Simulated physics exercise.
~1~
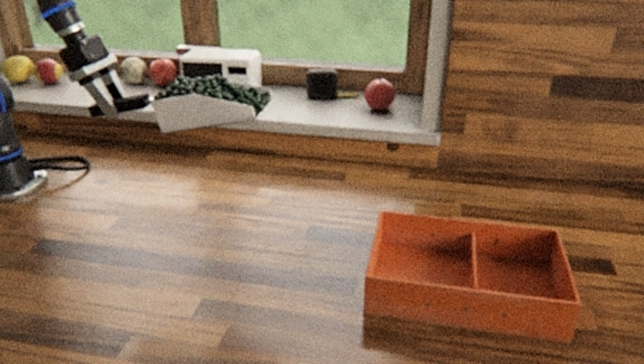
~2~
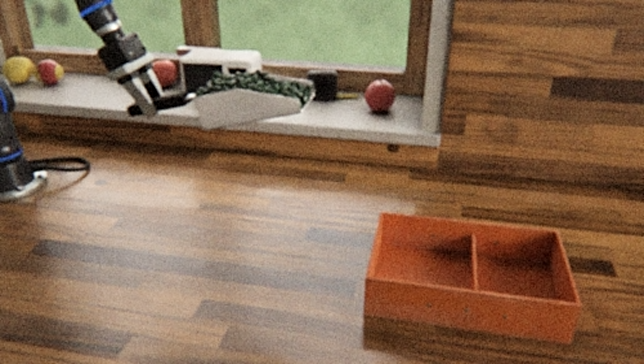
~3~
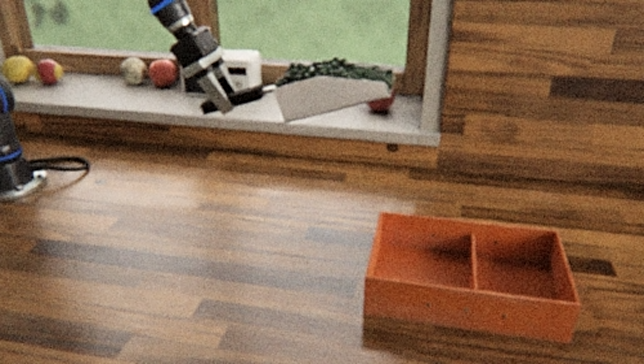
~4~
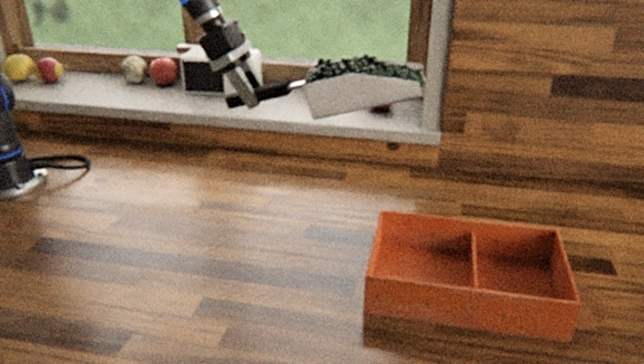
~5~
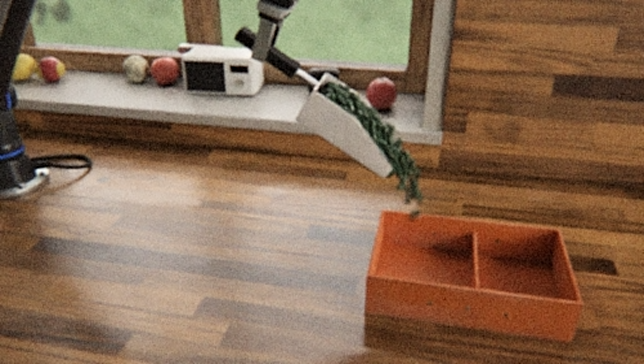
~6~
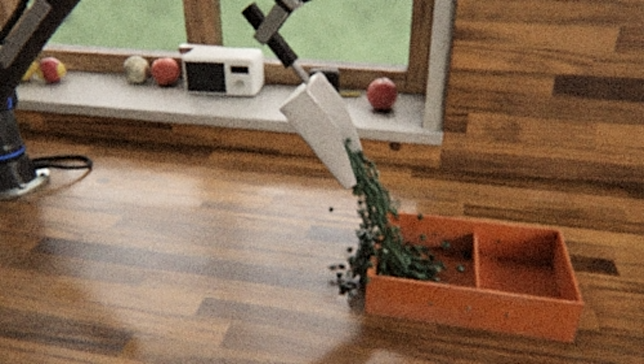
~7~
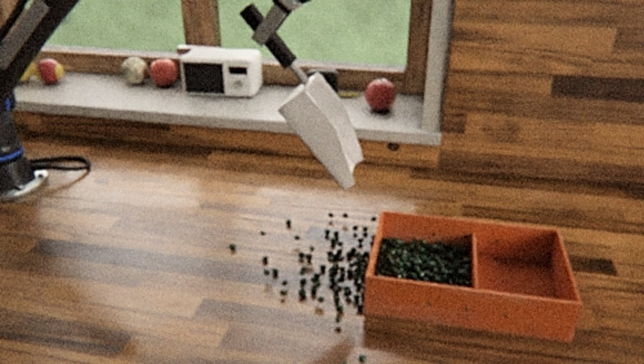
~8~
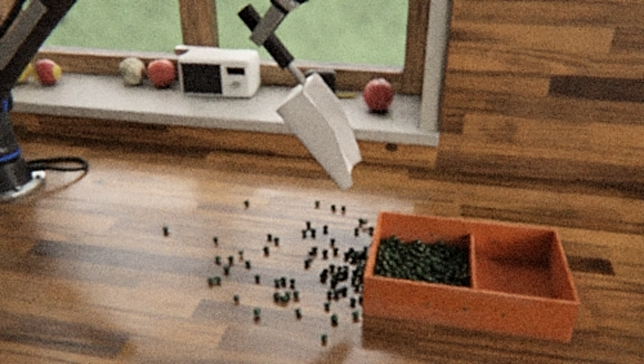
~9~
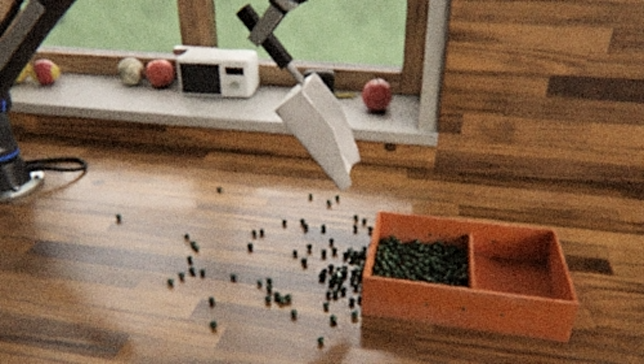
A robot arm at the upper left holds a white scoop heaped with dark green beads above a wooden table, seen from slightly above by a gently swaying camera. Behind it, apples and a white microwave-like box sit on a windowsill, and an orange box with a dividing wall stands at the right. The arm carries the scoop to the right, then tips it steeply forward. The beads pour down over the box's left edge, some landing outside. Most settle in the left compartment, while the rest scatter leftward across the table; the right compartment stays empty as the emptied scoop hangs tilted above.
